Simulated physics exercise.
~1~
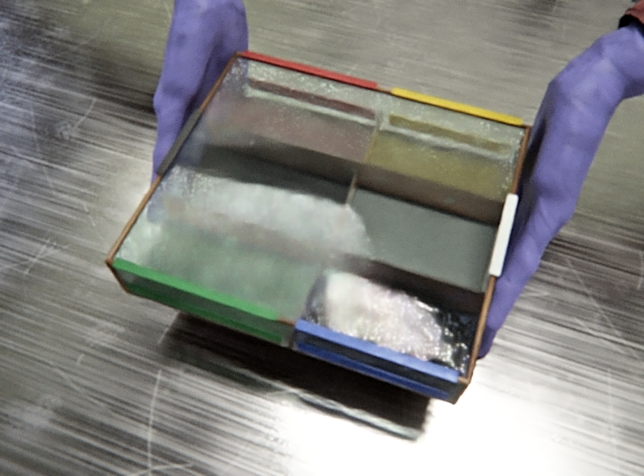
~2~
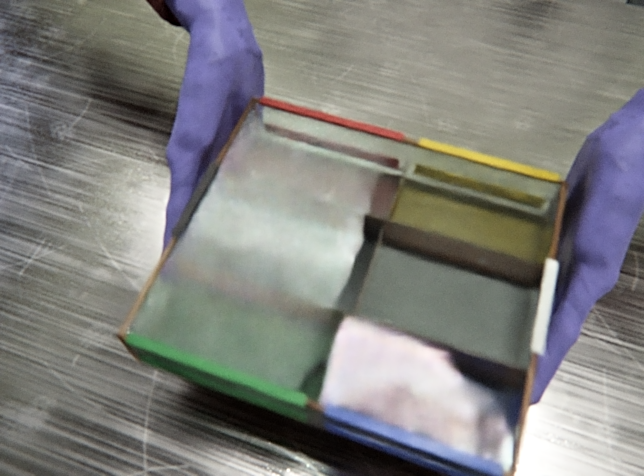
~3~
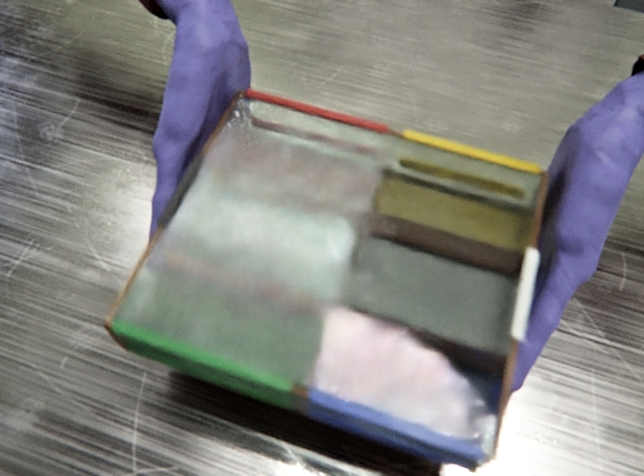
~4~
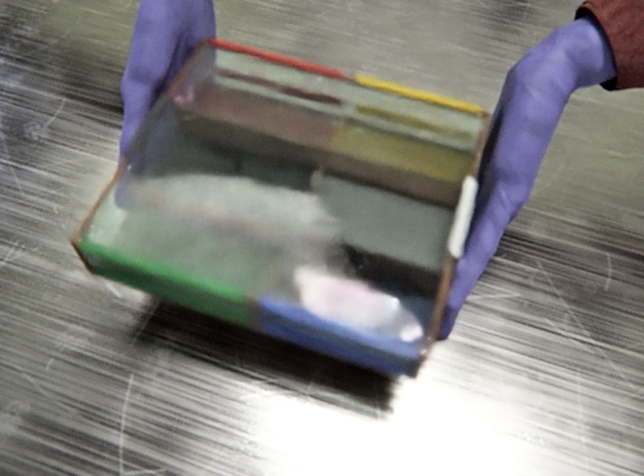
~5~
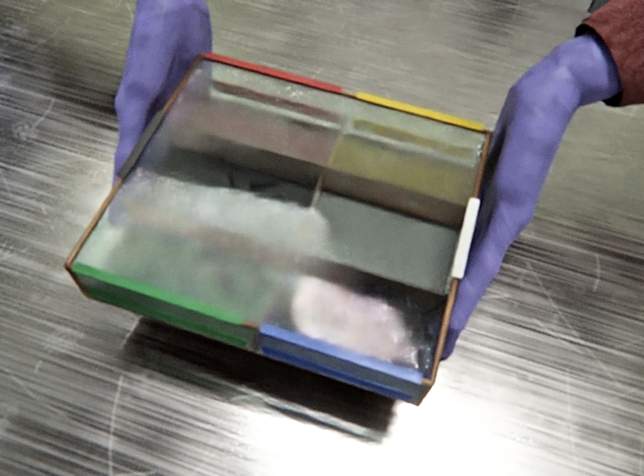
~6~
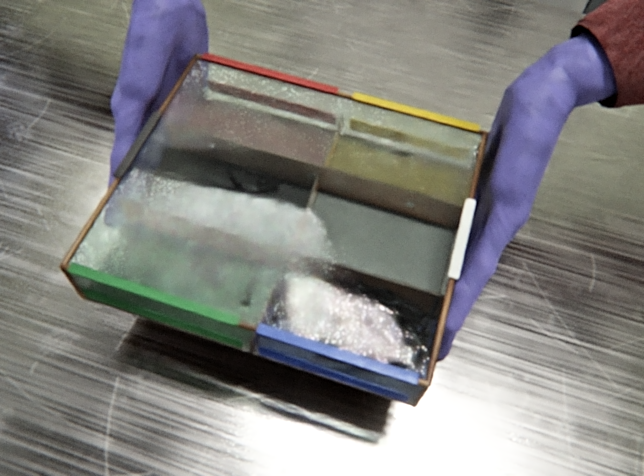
A clear-lidded divided box is shaken by two purple-gloved hands above a metal table.
